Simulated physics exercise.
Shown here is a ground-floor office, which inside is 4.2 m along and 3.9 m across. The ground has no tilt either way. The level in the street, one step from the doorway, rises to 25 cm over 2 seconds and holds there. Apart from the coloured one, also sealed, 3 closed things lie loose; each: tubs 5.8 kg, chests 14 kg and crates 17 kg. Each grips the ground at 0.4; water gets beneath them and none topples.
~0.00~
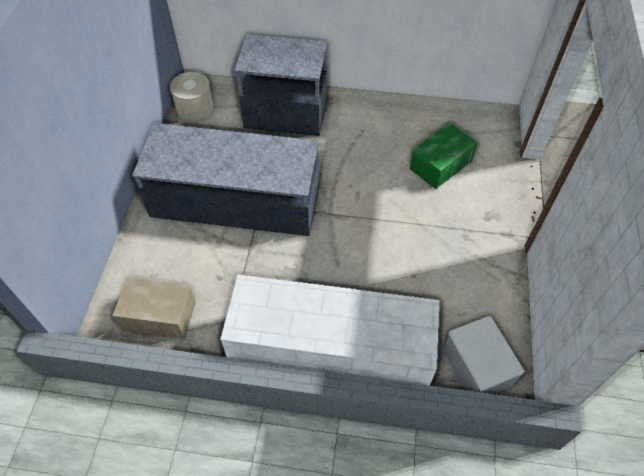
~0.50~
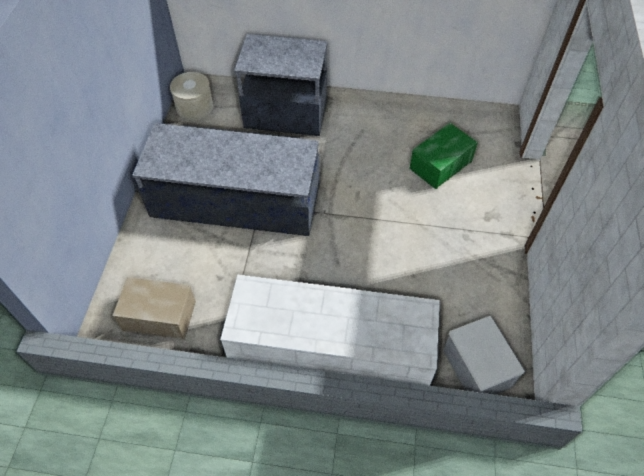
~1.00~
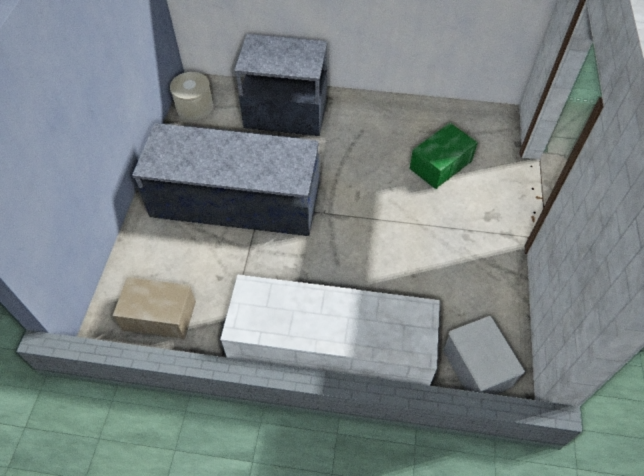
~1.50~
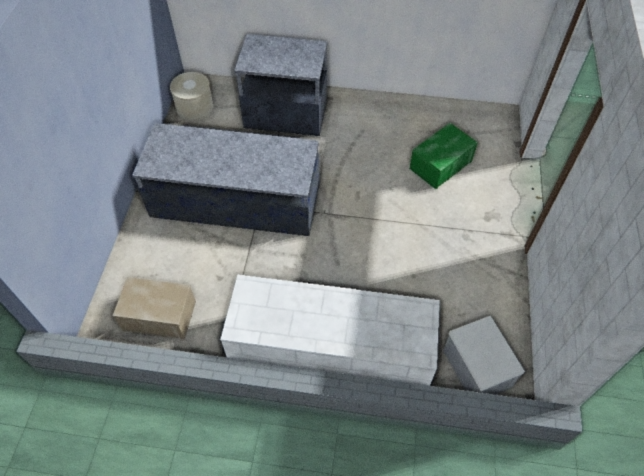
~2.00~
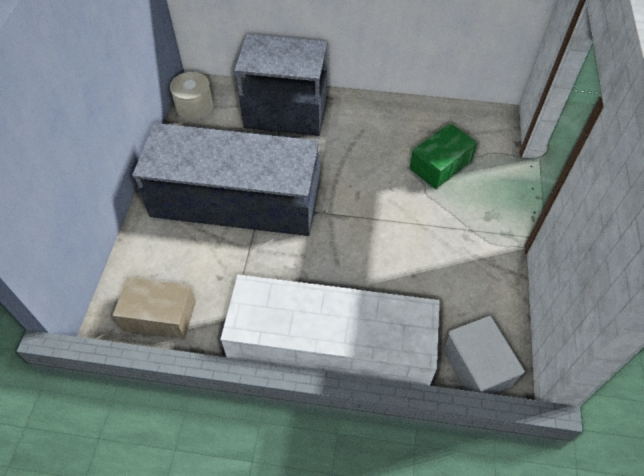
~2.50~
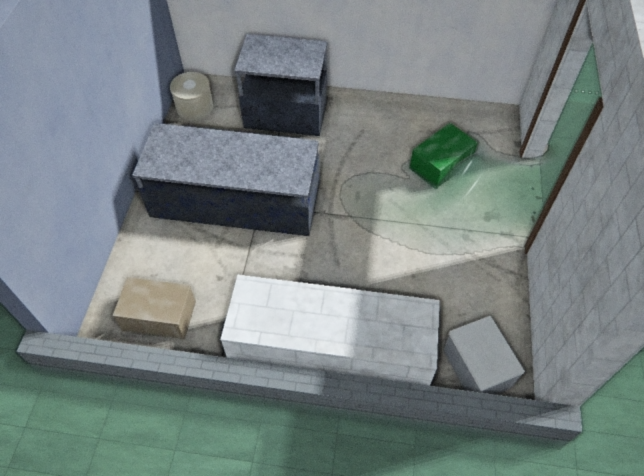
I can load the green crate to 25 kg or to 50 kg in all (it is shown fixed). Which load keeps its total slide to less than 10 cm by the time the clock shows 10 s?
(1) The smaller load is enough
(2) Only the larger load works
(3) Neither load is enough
(3) Neither load is enough.
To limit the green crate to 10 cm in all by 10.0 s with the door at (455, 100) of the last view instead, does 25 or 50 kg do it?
The answer is that neither mass suffices.
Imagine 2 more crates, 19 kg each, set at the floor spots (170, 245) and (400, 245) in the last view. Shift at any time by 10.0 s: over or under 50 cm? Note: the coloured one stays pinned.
Results: Threshold not reached; threshold exceeded.
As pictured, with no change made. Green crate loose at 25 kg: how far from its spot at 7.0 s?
Shift: Roughly 140 cm.
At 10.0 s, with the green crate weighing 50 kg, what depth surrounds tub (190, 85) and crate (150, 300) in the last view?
I'd estimate 15 cm for the first and 14 cm for the second.
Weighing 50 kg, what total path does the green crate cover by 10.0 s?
Roughly 50 centimetres altogether.
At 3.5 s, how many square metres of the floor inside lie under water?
About 6.5 m2 is covered.
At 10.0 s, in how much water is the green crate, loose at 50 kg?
Close to 13 cm deep.
After 3.5 s the green crate would be 100 cm from its start with 25 kg and 38 cm from its start with 50 kg; 7 cm of water round it then.
After 4.5 s the green crate would be 136 cm from its start with 25 kg and 46 cm from its start with 50 kg; 6 cm of water round it then.
After 7.0 s the green crate would be 139 cm from its start with 25 kg and 48 cm from its start with 50 kg; 10 cm of water round it then.
After 10.0 s the green crate would be 103 cm from its start with 25 kg and 54 cm from its start with 50 kg; 13 cm of water round it then.
